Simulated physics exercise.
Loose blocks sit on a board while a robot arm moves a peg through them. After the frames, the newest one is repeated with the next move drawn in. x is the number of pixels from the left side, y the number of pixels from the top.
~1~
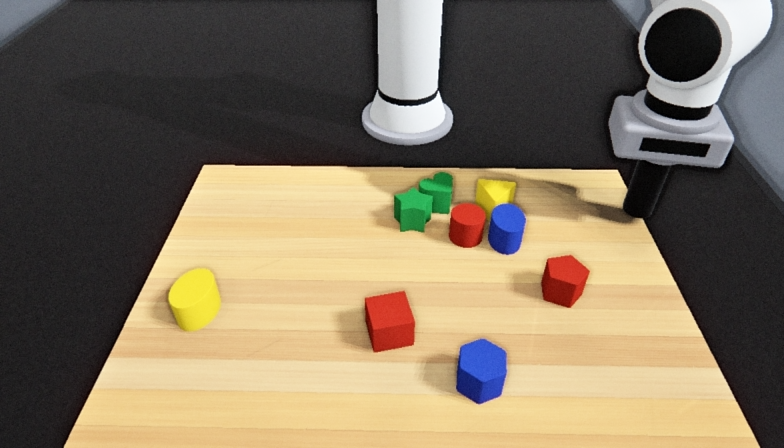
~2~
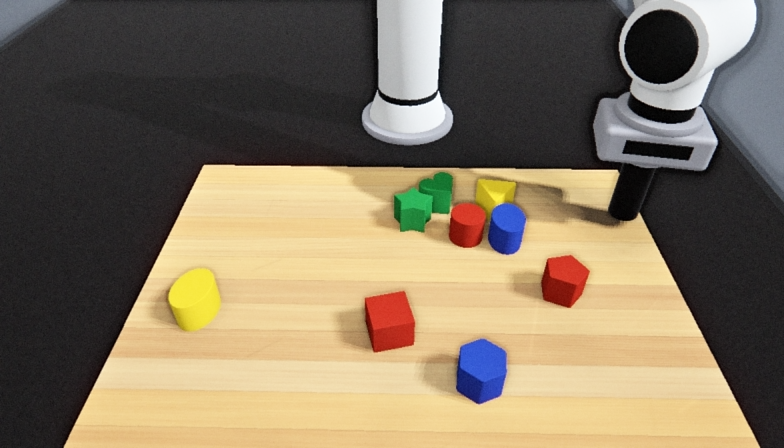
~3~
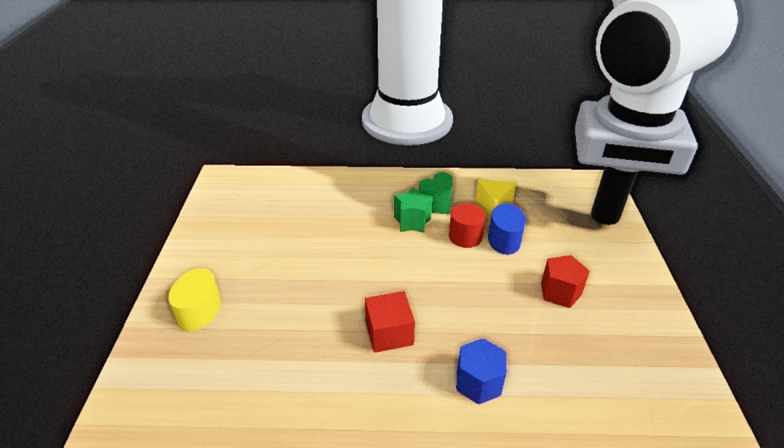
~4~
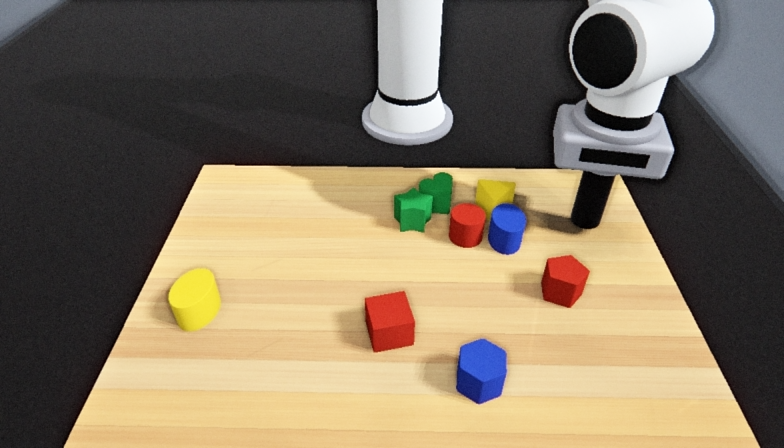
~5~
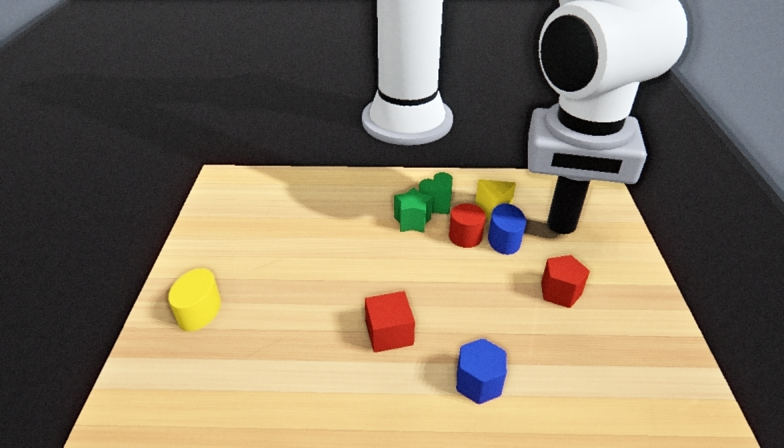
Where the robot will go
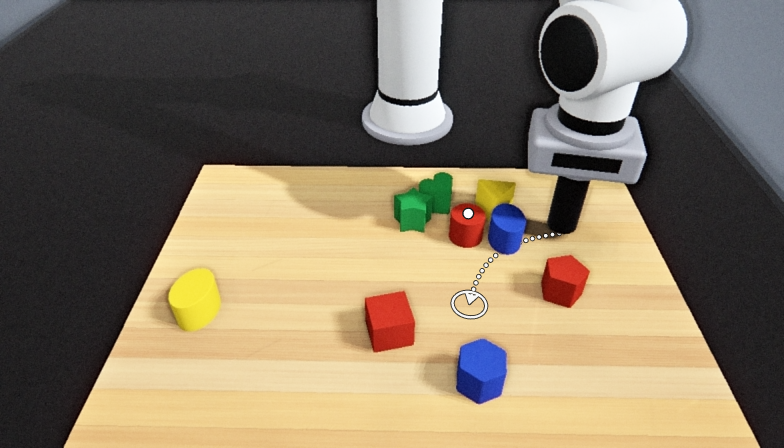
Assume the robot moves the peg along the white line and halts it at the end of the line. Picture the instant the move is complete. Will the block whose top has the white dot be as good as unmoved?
No
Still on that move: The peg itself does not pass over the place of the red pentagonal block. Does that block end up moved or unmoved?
The red pentagonal block will stay where it is.
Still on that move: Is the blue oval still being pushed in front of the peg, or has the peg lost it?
As far as I can tell, the blue oval has dropped away to the side or behind.
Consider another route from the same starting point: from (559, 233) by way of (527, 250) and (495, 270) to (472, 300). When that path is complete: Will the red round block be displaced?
I'd say yes.
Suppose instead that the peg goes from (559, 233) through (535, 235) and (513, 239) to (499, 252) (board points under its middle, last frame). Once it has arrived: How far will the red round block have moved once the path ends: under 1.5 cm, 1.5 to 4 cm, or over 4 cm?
Middling, 1.5 to 4 cm.
The drawn path runs from (559, 233) over (516, 244) and (484, 268) to (469, 304); the dot is on the red round block.
What follows on the original path. One third of the way, peg at (517, 237); red round block at (454, 213); blue oval at (487, 220).
Two thirds of the way, peg at (485, 261); green star at (410, 198), turned 15° clockwise; red round block at (436, 211); blue oval at (458, 229), turned 65° clockwise.
At the end, peg at (470, 297); green star at (410, 198), turned 15° clockwise; red round block at (436, 211); yellow three-sided block not moved; blue oval at (458, 229), turned 65° clockwise; red pentagonal block not moved.
